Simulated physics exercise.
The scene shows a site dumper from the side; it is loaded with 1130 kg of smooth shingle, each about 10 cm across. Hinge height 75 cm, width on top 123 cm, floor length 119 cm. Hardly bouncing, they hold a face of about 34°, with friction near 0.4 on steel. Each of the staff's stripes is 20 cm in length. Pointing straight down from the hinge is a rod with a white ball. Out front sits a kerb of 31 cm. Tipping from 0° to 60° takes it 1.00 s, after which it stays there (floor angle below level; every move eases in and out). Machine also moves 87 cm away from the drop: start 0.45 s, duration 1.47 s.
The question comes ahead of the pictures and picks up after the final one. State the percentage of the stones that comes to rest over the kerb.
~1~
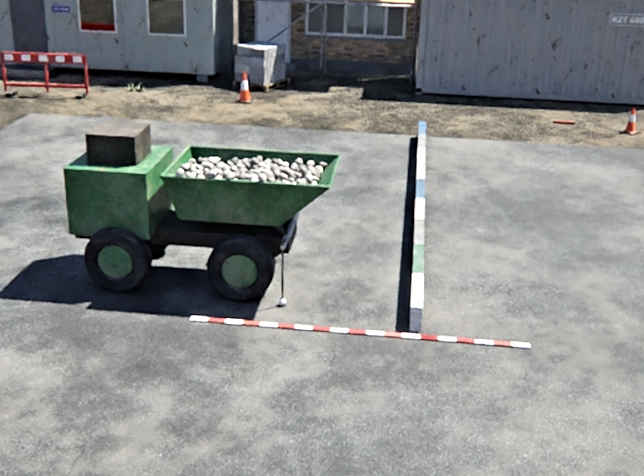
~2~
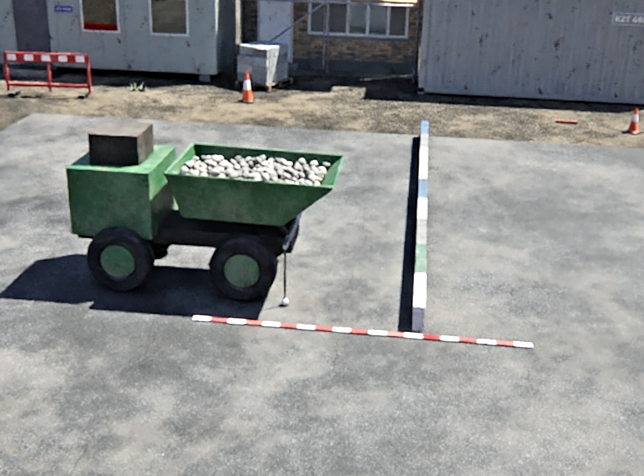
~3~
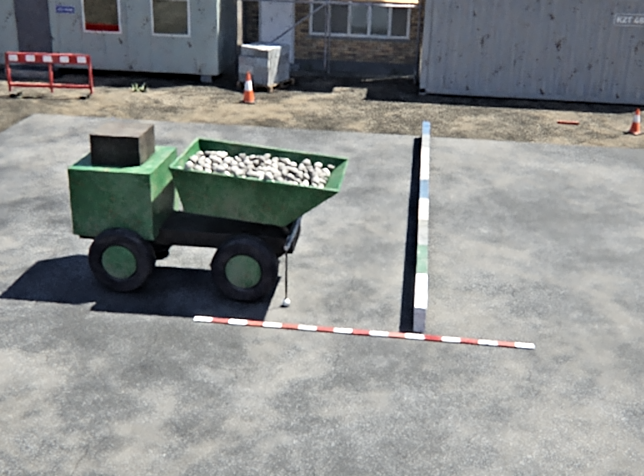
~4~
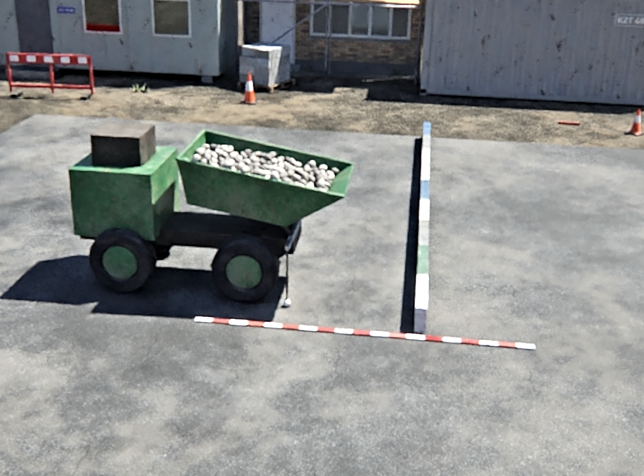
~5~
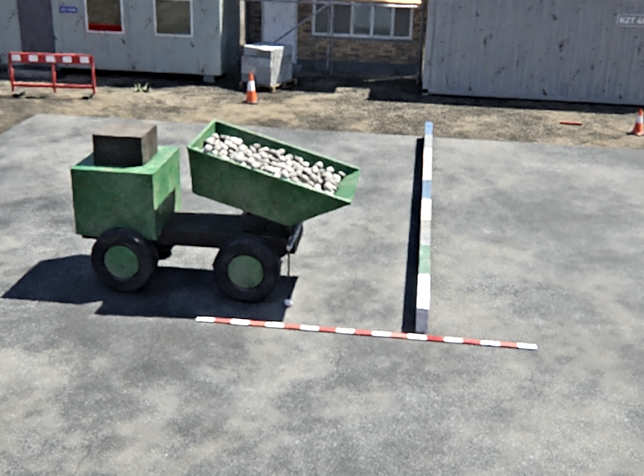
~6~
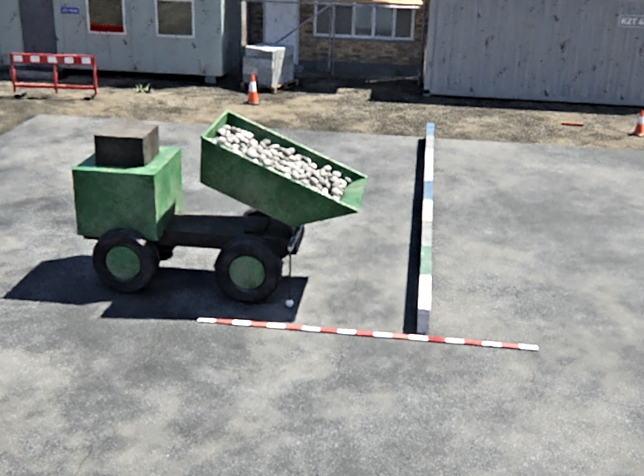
Roughly 0 per cent comes to rest there.
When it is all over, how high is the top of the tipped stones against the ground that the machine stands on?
Roughly 40 cm above ground level.
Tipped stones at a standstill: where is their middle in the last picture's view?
Somewhere around (365, 280) in the last picture.
A little later the floor is at 51°; 100 % in the skip; the foremost stones are at (356, 223).
Then the floor is at 60°; 79 % in the skip, 21 % on this side of the kerb; the foremost stones are at (392, 274).
Later still the floor is at 60°; 10 % in the skip, 89 % on this side of the kerb; the foremost stones are at (458, 288).
In the end the floor is at 60°; 0 % in the skip, 100 % on this side of the kerb; the foremost stones are at (460, 289).
